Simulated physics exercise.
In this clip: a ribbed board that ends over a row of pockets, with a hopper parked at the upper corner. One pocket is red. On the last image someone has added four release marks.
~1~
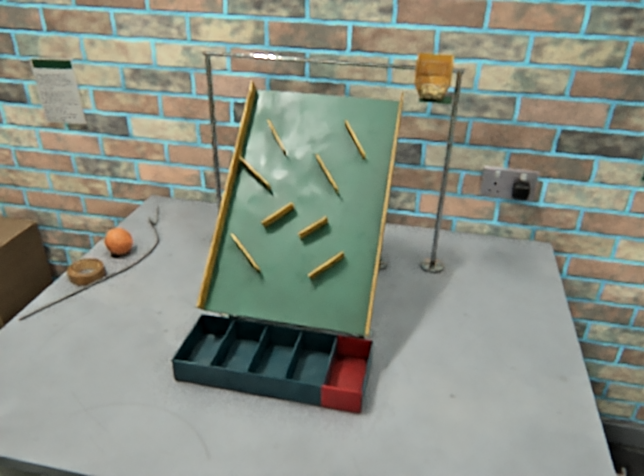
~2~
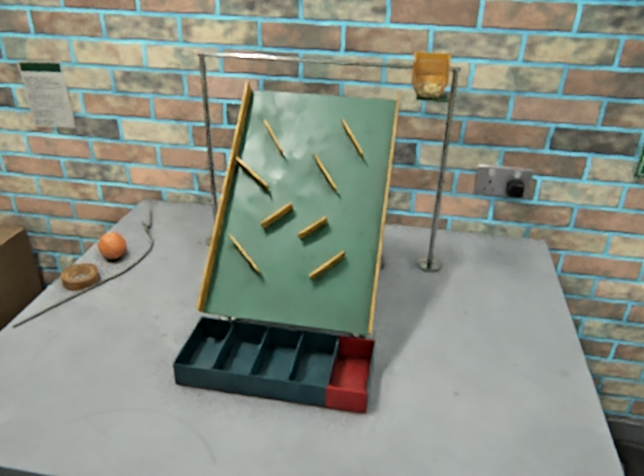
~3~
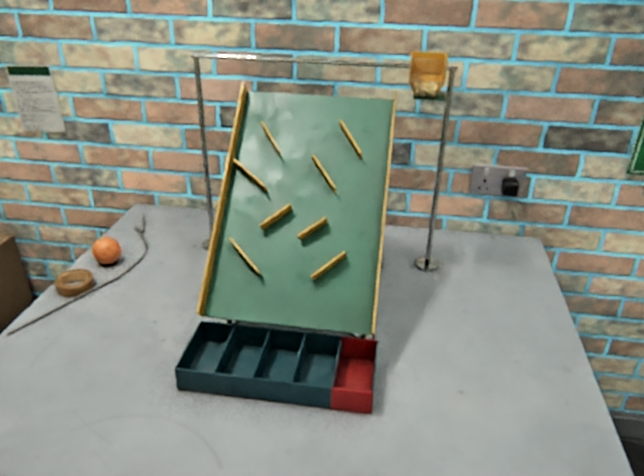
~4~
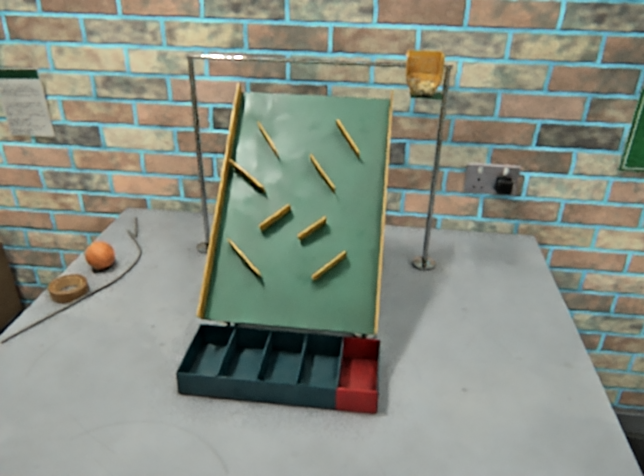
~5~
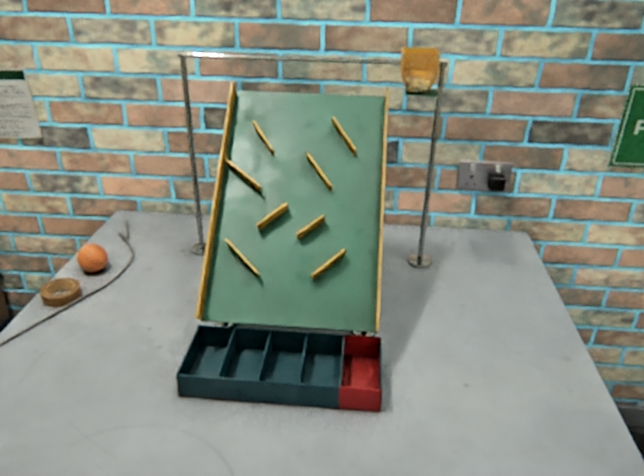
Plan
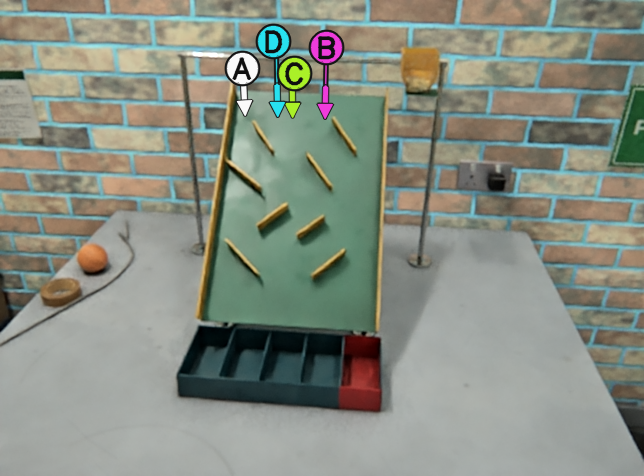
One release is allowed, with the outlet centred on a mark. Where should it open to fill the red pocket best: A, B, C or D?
Take B.
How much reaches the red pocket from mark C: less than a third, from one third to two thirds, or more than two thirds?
It is less than a third.
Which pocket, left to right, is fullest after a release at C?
The third.
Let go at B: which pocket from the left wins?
The fifth.
On the marked copy, mark A meets the board at (244, 110); mark B meets the board at (325, 113); mark C meets the board at (292, 112); mark D meets the board at (277, 111).
With A, not one piece in the red pocket, almost all in other pockets, just a few held on the board.
With B, roughly two thirds in the red pocket, roughly a quarter in other pockets, about a tenth outside the box.
With C, about a tenth in the red pocket, almost all in other pockets, just a few outside the box.
With D, not one piece in the red pocket, almost all in other pockets.
